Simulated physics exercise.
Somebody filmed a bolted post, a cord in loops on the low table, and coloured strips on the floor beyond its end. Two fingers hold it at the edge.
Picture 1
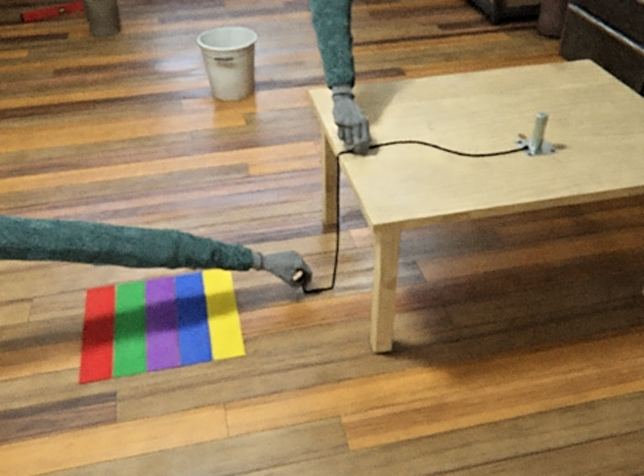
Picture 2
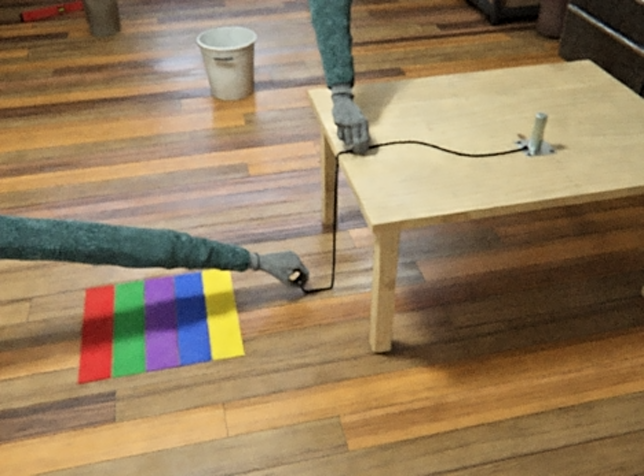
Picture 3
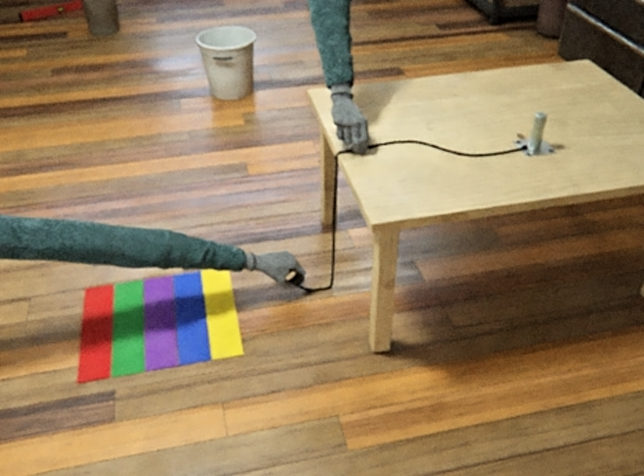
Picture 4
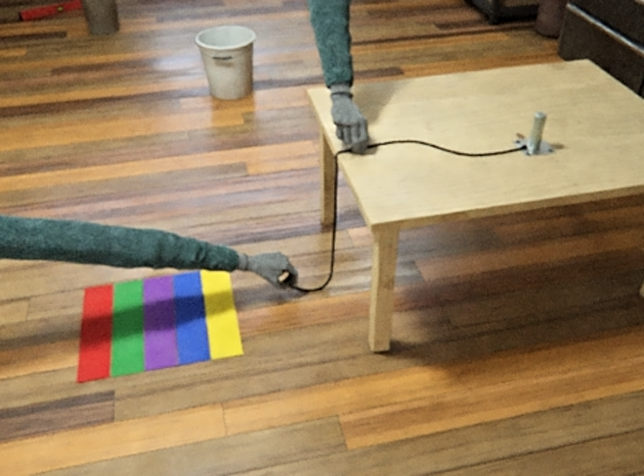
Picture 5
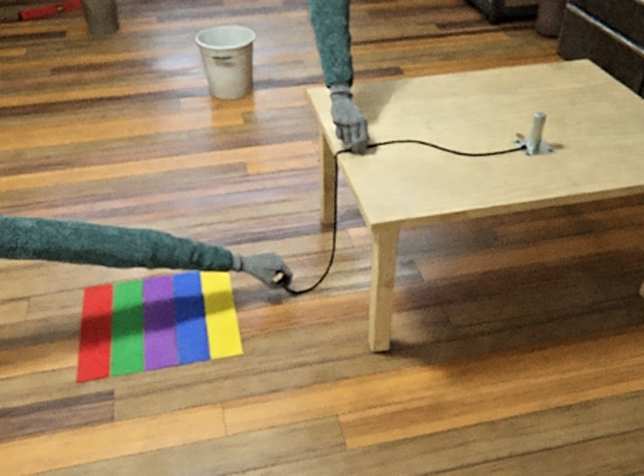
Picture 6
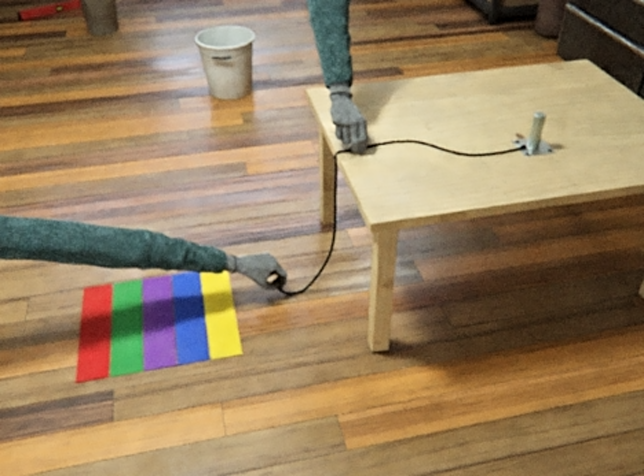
The footage shows a gloved hand pressing a black cord against the edge of a low wooden table while another gloved hand, holding the cord's lower end near the floor, moves slightly left beside red, green, purple, blue and yellow strips.
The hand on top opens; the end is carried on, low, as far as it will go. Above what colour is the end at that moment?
It gets as far as the blue strip.
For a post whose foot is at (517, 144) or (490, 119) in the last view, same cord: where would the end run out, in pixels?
In that order: (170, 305) and (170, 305).
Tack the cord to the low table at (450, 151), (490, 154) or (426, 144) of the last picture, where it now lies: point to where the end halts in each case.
The places are (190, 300), (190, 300) and (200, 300).
Soon after, end near (239, 293); short of the strips.
Then, end near (206, 298); over yellow.
At full stretch, end near (187, 301); over blue. The blue one.
